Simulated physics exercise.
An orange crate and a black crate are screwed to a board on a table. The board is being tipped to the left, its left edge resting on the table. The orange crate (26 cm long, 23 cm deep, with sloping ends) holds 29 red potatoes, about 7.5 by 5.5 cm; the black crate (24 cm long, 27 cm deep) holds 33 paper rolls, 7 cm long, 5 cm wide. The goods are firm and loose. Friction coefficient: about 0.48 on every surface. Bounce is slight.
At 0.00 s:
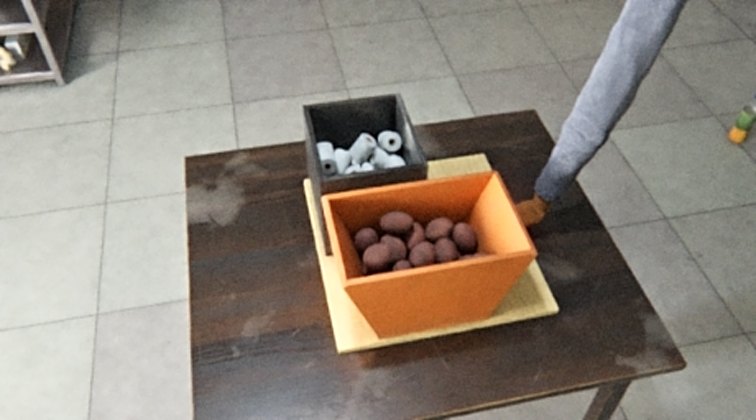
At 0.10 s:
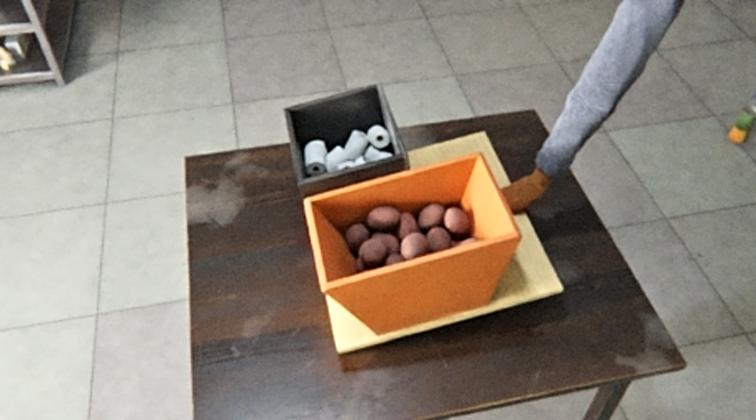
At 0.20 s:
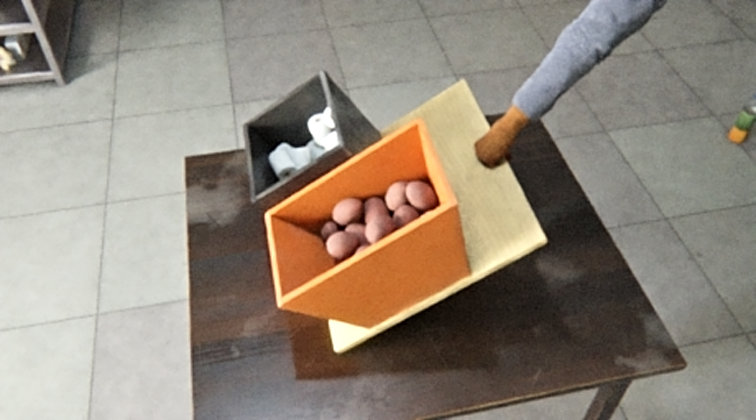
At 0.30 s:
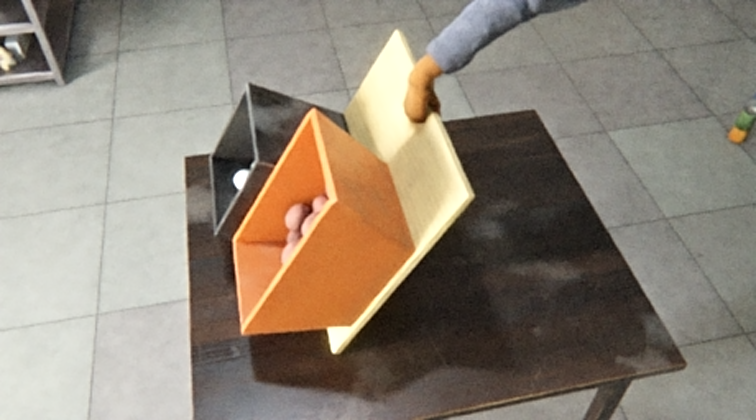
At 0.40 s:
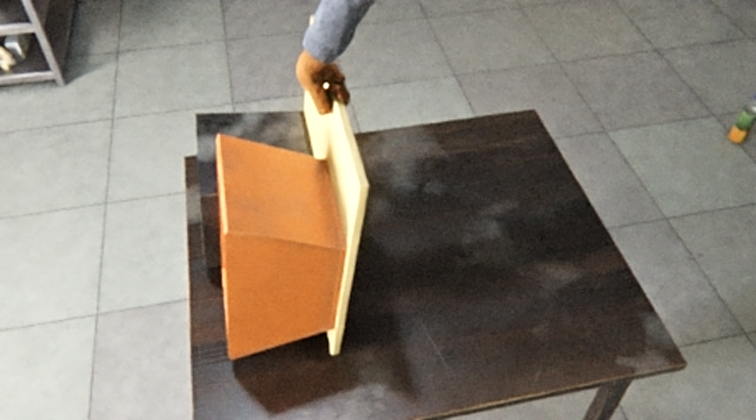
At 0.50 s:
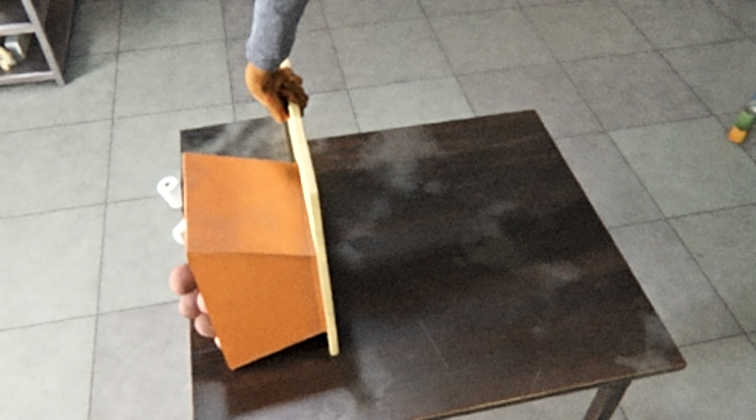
A gloved hand at the end of a grey sleeve lifts the right side of a pale yellow board on a dark wooden table, seen from above in a grey-tiled room. Fixed to the board are an orange crate of reddish-brown potatoes in front and a black crate of white rolls behind. The board swings leftward past upright, and some potatoes and rolls emerge at the left while the camera stays still.
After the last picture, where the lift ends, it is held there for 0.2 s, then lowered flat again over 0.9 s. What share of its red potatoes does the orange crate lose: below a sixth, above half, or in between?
Out of the orange crate go over half of the red potatoes.
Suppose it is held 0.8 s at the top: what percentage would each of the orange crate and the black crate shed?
In that case orange crate 100, black crate 60 per cent.
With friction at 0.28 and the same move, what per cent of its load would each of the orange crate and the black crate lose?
Then orange crate 100, black crate 50 per cent.
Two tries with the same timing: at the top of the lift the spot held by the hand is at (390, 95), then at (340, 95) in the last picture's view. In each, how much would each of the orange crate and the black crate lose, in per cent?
Orange crate 40 then 90, black crate 20 then 40 per cent.
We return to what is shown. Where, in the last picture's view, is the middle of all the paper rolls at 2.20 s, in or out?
At about (270, 225).
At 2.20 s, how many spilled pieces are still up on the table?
Some 2 pieces.
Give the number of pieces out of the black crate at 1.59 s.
Out by then, roughly: Black crate 18.
After 0.77 s, tilt 90°; orange crate 3 in, 26 out and black crate 21 in, 12 out.
After 1.11 s, tilt 52°; orange crate 0 in, 29 out and black crate 17 in, 16 out.
After 1.59 s, tilt 0°; orange crate 0 in, 29 out and black crate 15 in, 18 out.
Final count (at 2.20 s), orange crate 0 in, 29 out and black crate 15 in, 18 out. Asked share, 29 of 29, 100 per cent.
